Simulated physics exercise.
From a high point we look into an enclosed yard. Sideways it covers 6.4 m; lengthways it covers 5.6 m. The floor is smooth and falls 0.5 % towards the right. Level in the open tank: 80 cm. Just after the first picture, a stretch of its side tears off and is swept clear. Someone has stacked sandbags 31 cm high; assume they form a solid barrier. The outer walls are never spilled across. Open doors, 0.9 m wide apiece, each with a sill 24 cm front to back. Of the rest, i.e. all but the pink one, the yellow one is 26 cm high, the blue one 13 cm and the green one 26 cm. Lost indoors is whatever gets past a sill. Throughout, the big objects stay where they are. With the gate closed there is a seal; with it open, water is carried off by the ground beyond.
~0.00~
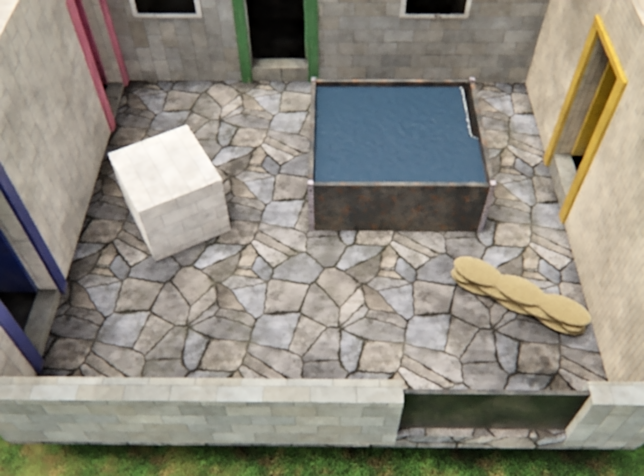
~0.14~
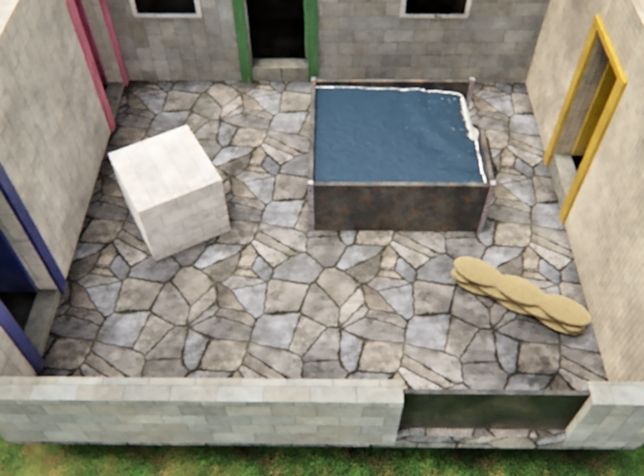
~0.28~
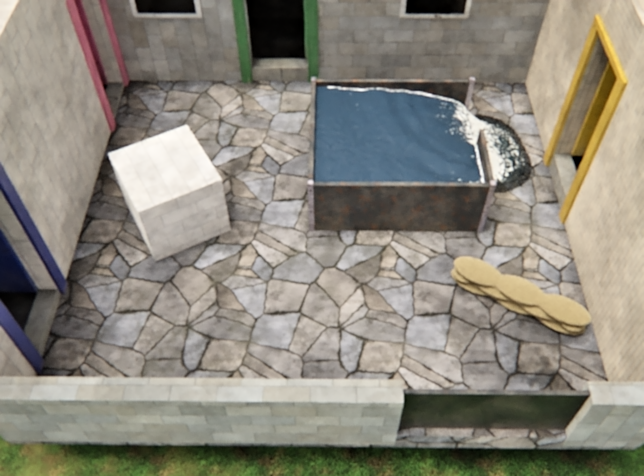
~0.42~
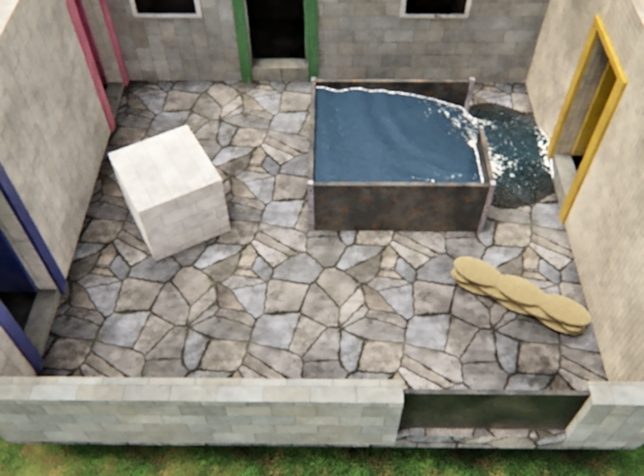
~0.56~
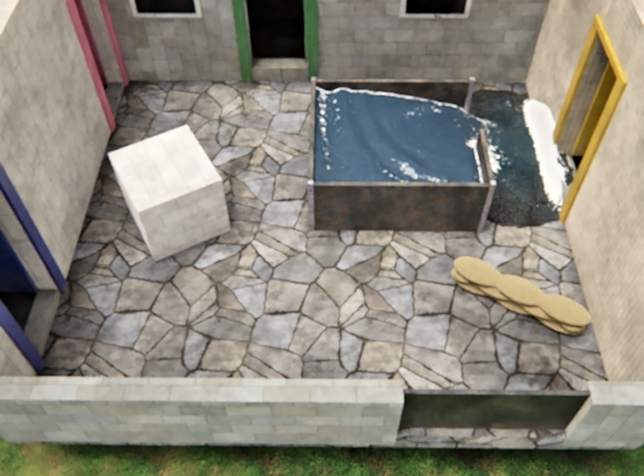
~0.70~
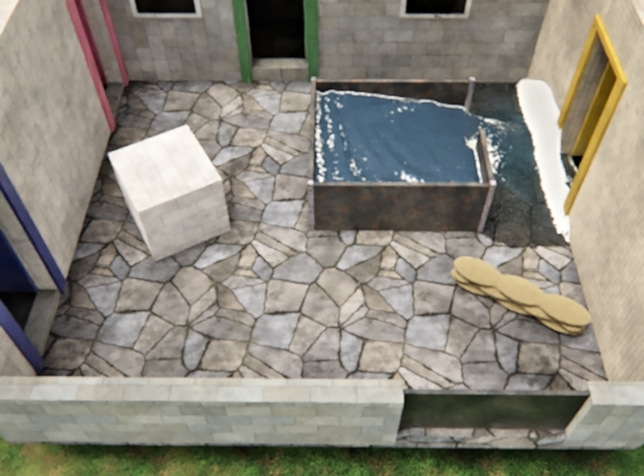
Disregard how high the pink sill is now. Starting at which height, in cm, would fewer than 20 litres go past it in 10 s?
Starting at roughly 22 cm.
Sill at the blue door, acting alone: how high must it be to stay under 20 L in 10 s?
For blue, a step near 10.0 cm.
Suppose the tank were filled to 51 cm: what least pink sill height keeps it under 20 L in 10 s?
Some 11.5 cm.
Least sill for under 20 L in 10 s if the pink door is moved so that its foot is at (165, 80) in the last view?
18 cm.
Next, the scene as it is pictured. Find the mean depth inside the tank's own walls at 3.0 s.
About 36 centimetres.
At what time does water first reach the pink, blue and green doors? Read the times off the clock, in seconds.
Door pink 3.0 s / door blue 5.0 s / door green 2.0 s.
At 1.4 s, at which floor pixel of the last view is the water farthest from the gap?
Pixel: About (598, 370).
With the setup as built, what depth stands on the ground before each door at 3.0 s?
Depths in cm: Pink 0, yellow 25, blue 0, green 4.
After 1.4 s water covers 15 % of the floor, deepest (70 cm) near (520, 83); it has not reached the pink door.
After 3.0 s water covers 45 % of the floor, deepest (36 cm) near (522, 90); it has not reached the pink door.
After 10.0 s water covers 95 % of the floor, deepest (14 cm) near (72, 262); 12 cm at the pink door, 330 litres in over its 8 cm sill.
At the pink door as built, the water arrived by 3.1 s and peaked near 24 cm at 4.0 s.
With a sill of 19.5 cm, 38 litres would have come in within the 10 s; with 26 cm, 5 litres. So under 20 litres takes about 22 cm.
